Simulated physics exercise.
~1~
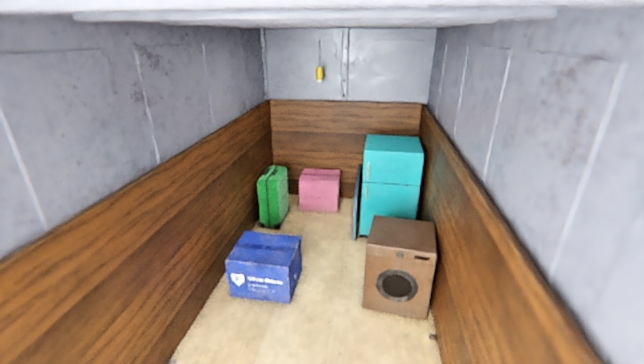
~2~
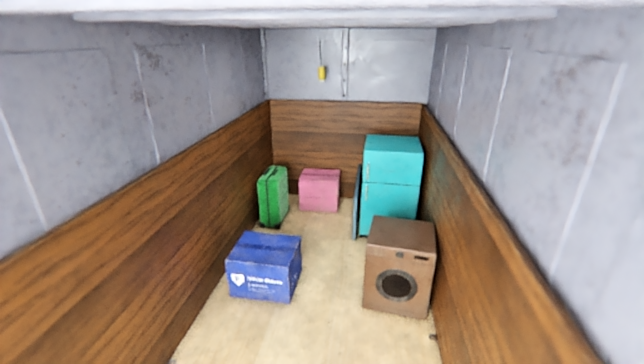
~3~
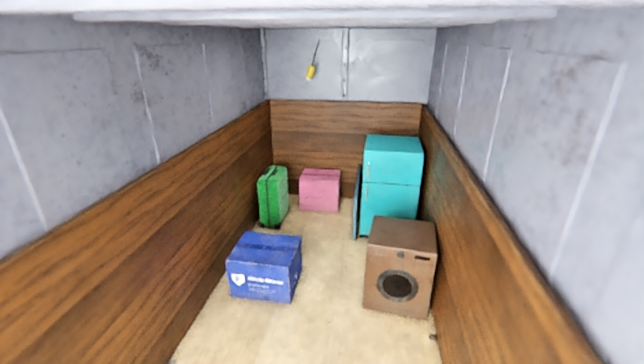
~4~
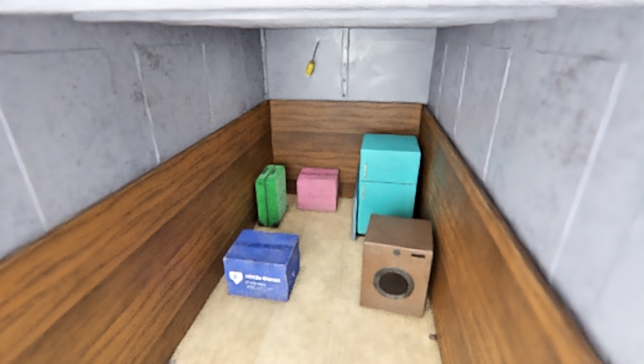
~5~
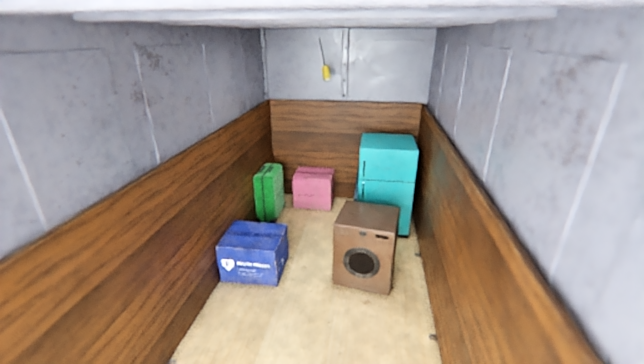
The load bay of a delivery van is seen from its open end, looking forwards between grey walls with wooden boards along their lower parts. A blue box sits at the near left and a brown appliance with a round door at the near right, while a green case, a pink box and a tall turquoise appliance stand farther back. A yellow lamp hanging ahead swings to the left. The brown appliance and the blue box then slide forwards and left, staying upright. The others barely shift, and all five items end standing, the brown appliance nearer the middle.
